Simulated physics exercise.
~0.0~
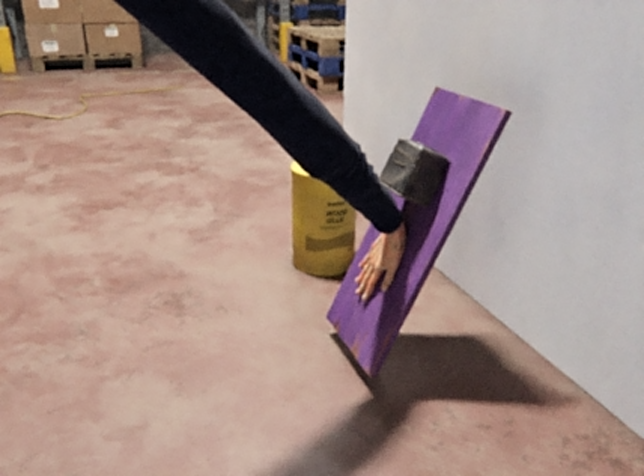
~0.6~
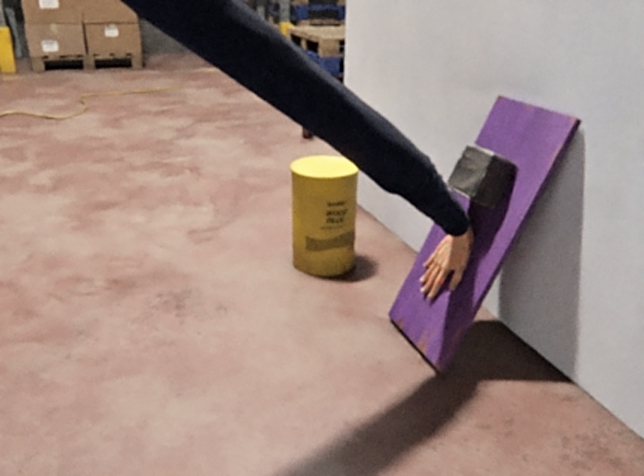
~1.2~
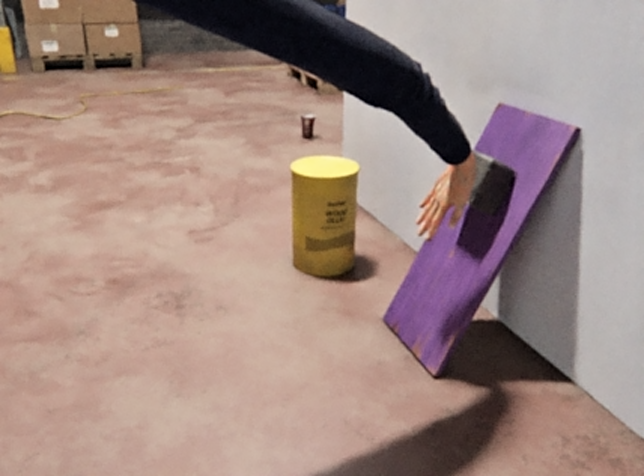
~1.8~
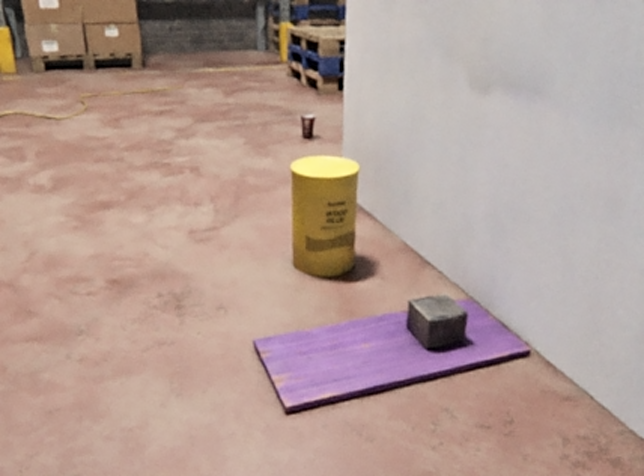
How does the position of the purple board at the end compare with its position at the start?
At the start the purple board is tilted up at a steep lean with a hand on it. By the end it has come down and lies flat on the floor, with the dark block resting on top.
Hand leaning a purple board with a dark block against a pale wall, then letting go, the board ending flat on the floor.
